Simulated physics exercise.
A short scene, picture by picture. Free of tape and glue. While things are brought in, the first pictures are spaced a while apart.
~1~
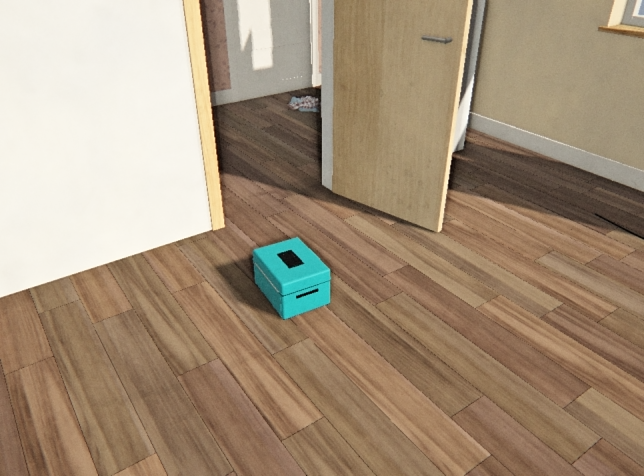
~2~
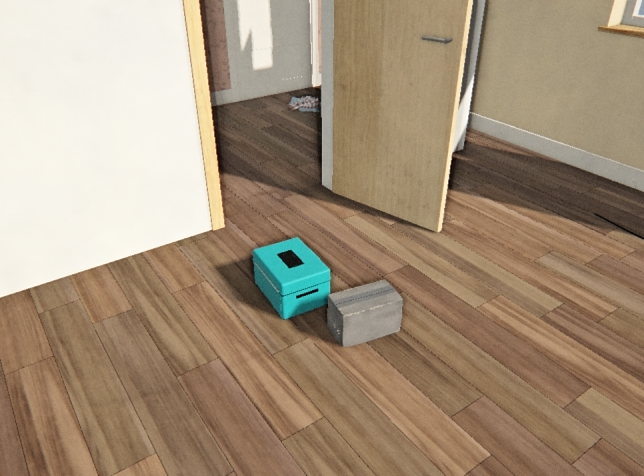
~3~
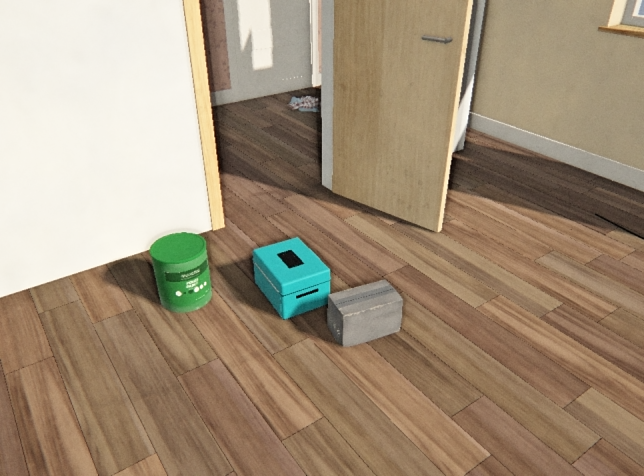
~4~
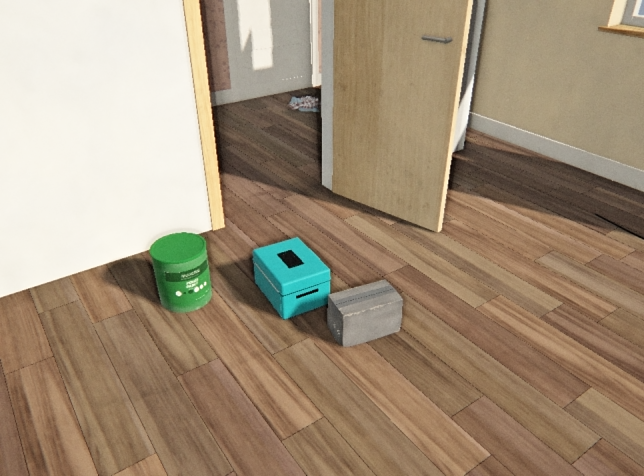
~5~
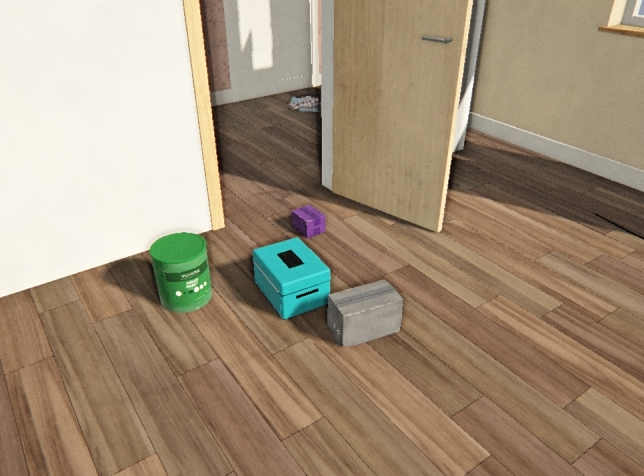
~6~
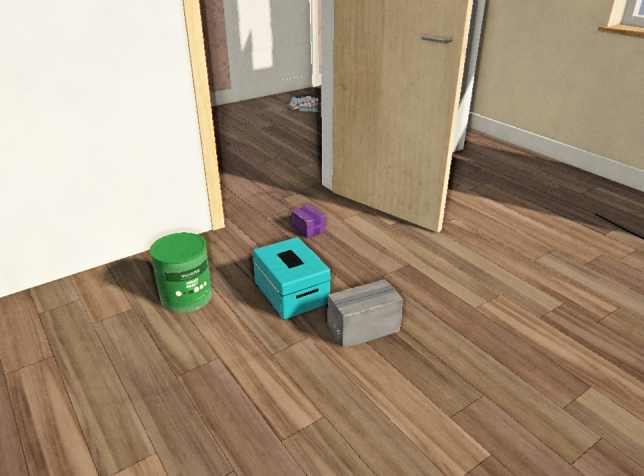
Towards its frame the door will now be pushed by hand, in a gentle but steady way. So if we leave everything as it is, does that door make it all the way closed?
It comes to rest in the frame.
Then, 1.30 s after the last picture, door at 66°.
Then, 2.20 s after the last picture, door at 33°; purple box slid about its own width near (283, 218).
Then, 2.80 s after the last picture, door at 11°; purple box slid well along near (256, 211).
At rest, door at 0°; moved from the start, purple box; the other 3 in place. Seen from the same camera at the end, purple box near (246, 202).
